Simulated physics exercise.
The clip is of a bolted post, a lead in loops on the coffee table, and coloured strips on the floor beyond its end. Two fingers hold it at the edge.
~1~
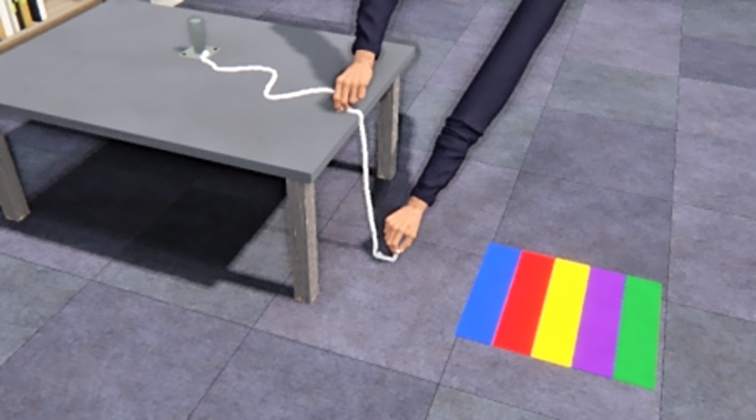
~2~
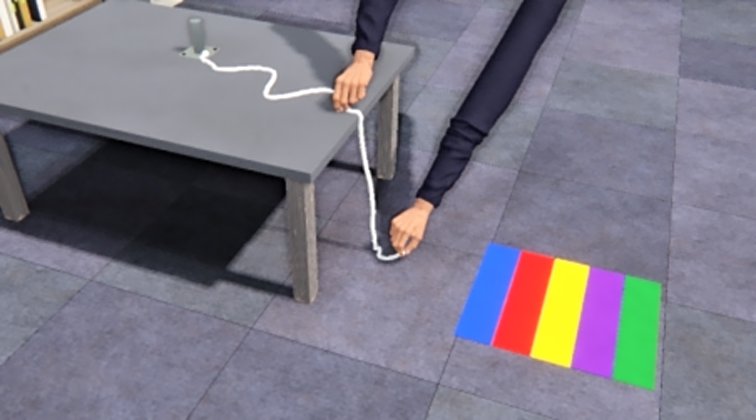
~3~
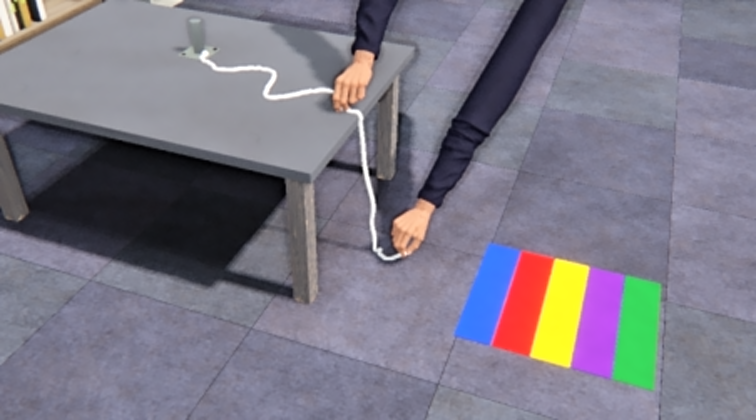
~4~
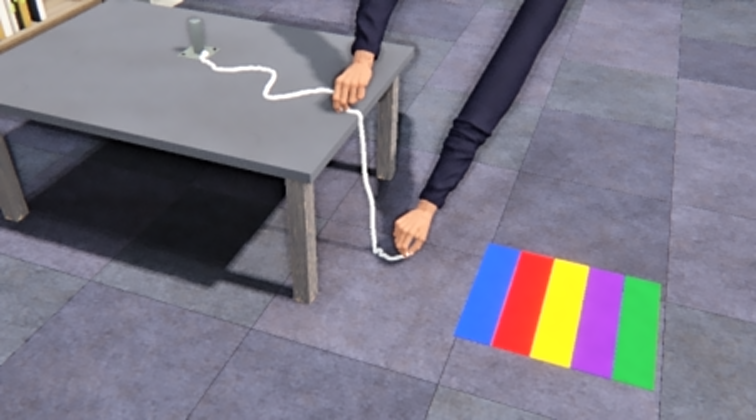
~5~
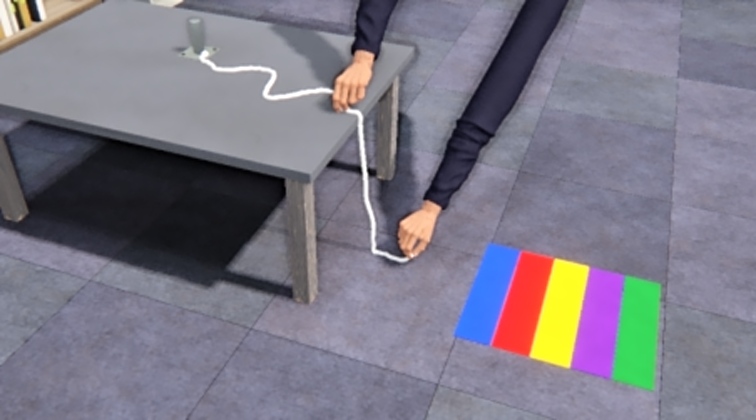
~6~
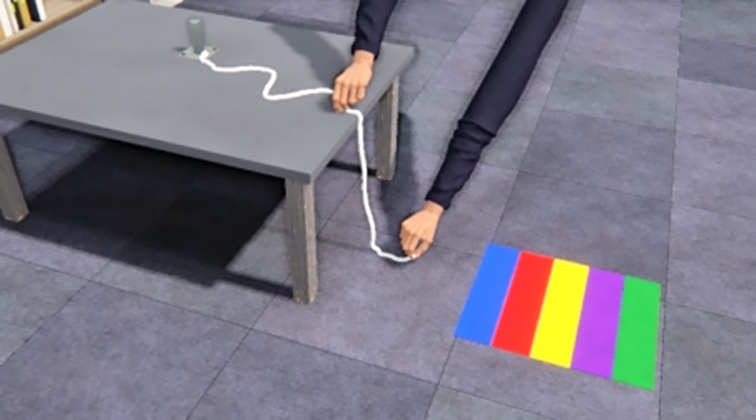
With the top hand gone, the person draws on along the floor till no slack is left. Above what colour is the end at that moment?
The end stops over the purple strip.
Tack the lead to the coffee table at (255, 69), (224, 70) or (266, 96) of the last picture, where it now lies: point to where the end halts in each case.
Try by try, around (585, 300), (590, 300) and (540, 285).
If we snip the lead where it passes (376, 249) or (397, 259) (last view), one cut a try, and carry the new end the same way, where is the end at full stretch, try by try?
In that order: (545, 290) and (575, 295).
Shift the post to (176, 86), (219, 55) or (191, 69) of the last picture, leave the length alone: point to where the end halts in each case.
The places are (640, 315), (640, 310) and (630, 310).
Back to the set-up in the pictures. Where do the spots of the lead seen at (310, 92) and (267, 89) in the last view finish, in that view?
Near (376, 109) and (321, 88).
Soon after, end near (540, 287); over red.
Then, end near (584, 298); over purple.
At full stretch, end near (611, 305); over purple. It gets as far as the purple strip.
